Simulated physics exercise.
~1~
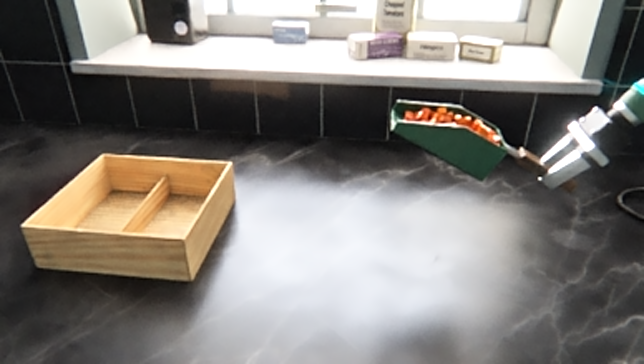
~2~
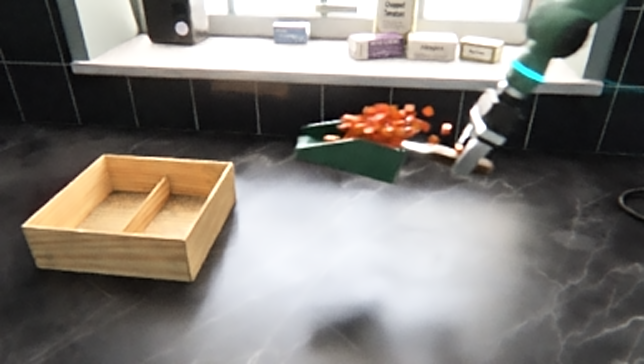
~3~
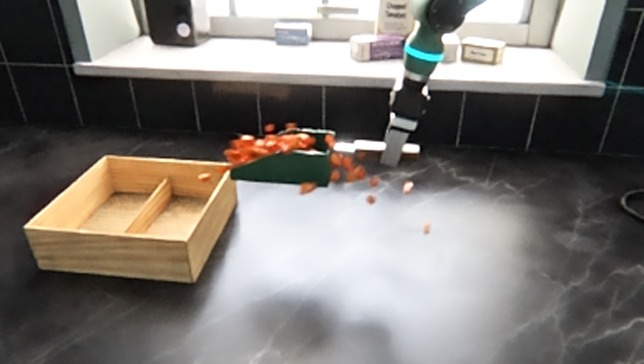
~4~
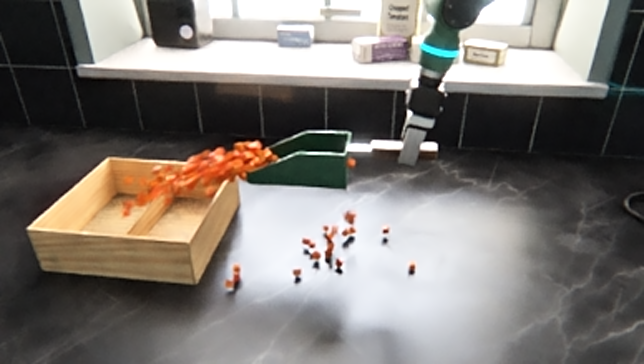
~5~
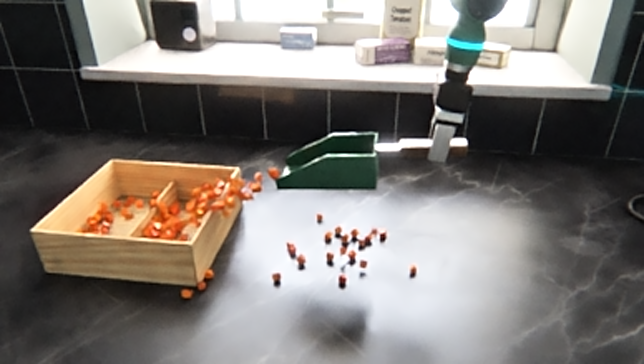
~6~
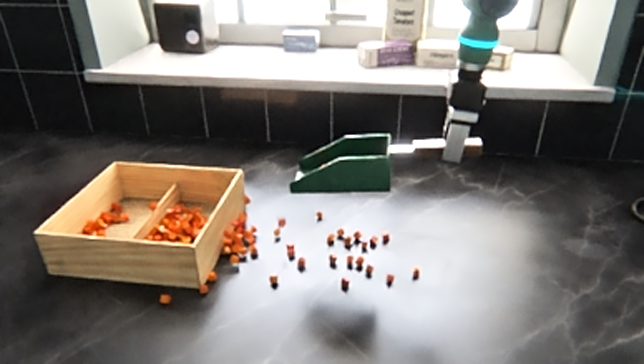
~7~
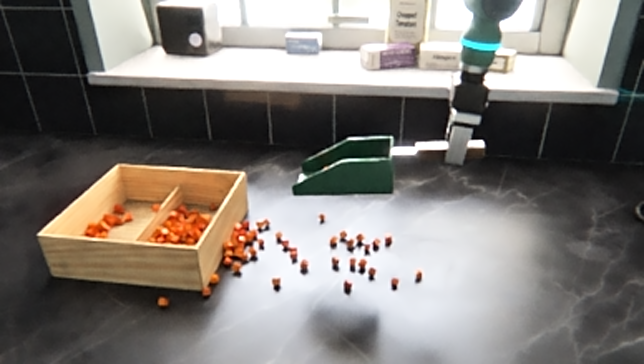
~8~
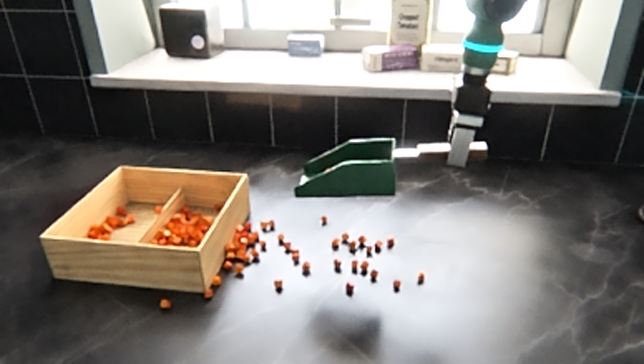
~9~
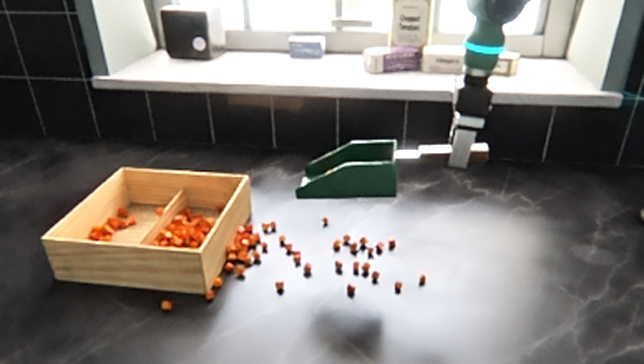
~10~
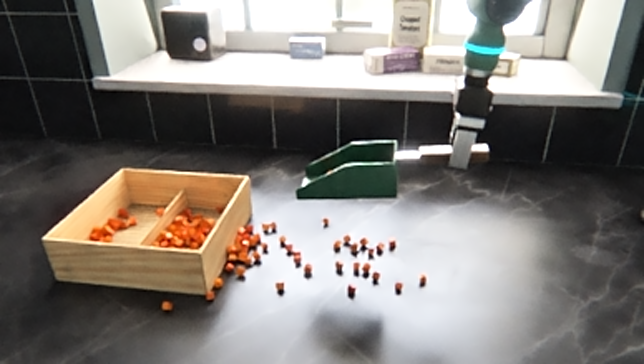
On a dark marbled counter by a window, a robot arm swung a green scoop of orange vegetable pieces left, then drew it back, flinging them toward a divided wooden box, where many landed in both sections while others lay scattered on the counter.
